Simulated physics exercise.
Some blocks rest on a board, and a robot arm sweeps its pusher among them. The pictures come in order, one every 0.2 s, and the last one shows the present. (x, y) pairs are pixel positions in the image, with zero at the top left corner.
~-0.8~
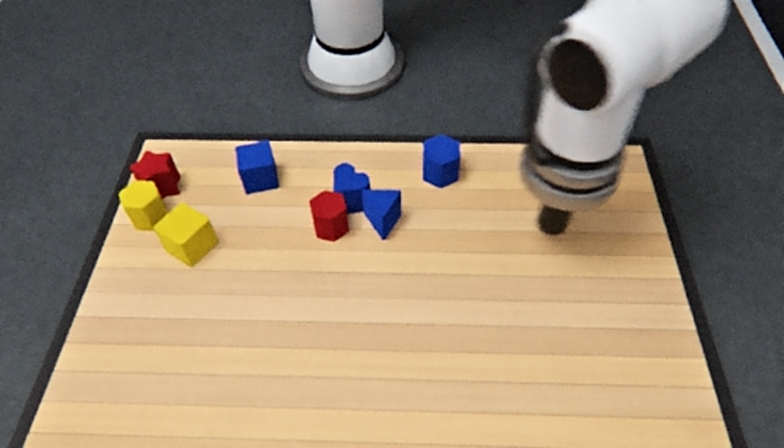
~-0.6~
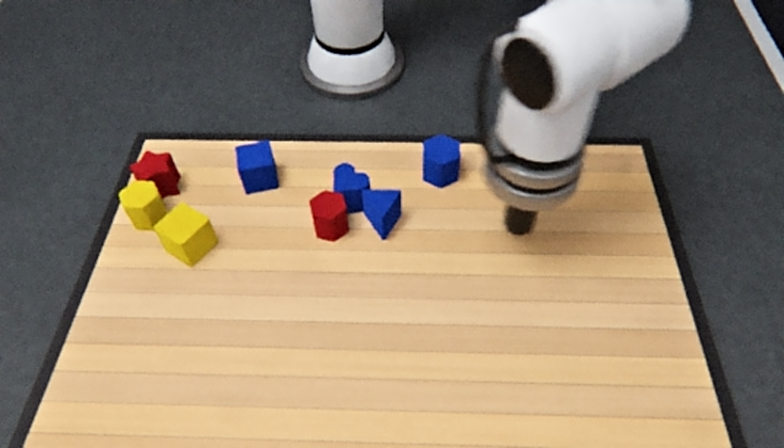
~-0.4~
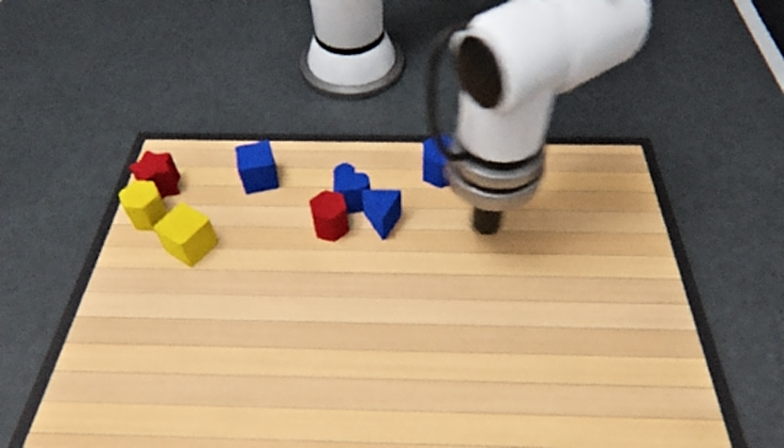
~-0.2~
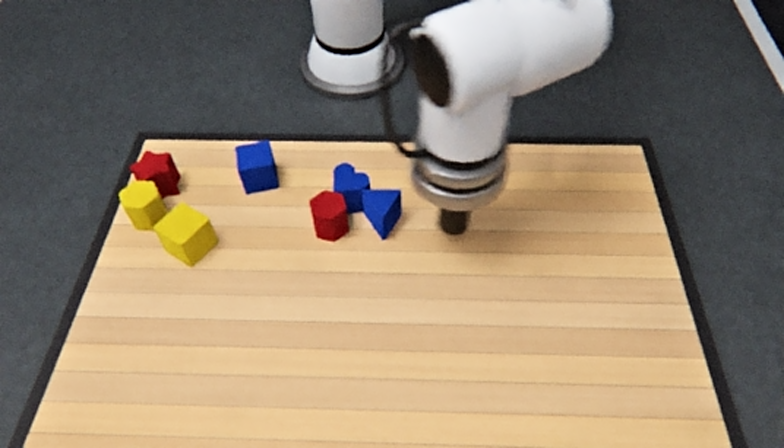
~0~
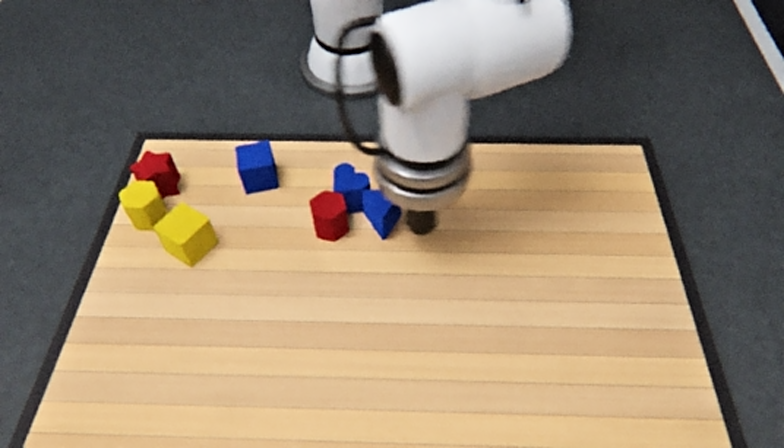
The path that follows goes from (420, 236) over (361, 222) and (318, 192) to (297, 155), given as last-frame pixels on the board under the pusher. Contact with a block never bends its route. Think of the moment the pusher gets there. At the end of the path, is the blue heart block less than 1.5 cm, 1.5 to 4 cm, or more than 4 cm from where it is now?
Covers over 4 cm.
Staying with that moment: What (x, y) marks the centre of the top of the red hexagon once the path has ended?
Around (301, 206).
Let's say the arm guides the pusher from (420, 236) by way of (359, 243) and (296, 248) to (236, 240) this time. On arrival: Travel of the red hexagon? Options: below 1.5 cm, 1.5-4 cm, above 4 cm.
Once the path is done, the red hexagon lies 1.5 to 4 cm from its present place.
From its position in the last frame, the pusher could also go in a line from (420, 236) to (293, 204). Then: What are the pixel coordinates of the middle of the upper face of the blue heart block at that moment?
I'd expect the centre of its top face to be at (339, 163).
On the path given first. One third of the way, pusher at (360, 209); red hexagon at (313, 205), turned 15° anticlockwise; blue heart block at (341, 167); blue triangular piece at (336, 187).
Two thirds of the way, pusher at (316, 180); red hexagon at (301, 206), turned 35° anticlockwise; blue heart block at (334, 151), turned 50° clockwise; blue triangular piece at (295, 155), turned 30° clockwise.
At the end, pusher at (294, 142); blue square not moved; red hexagon at (301, 206), turned 35° anticlockwise; blue heart block at (334, 148), turned 65° clockwise; blue triangular piece at (267, 126), turned 30° anticlockwise.
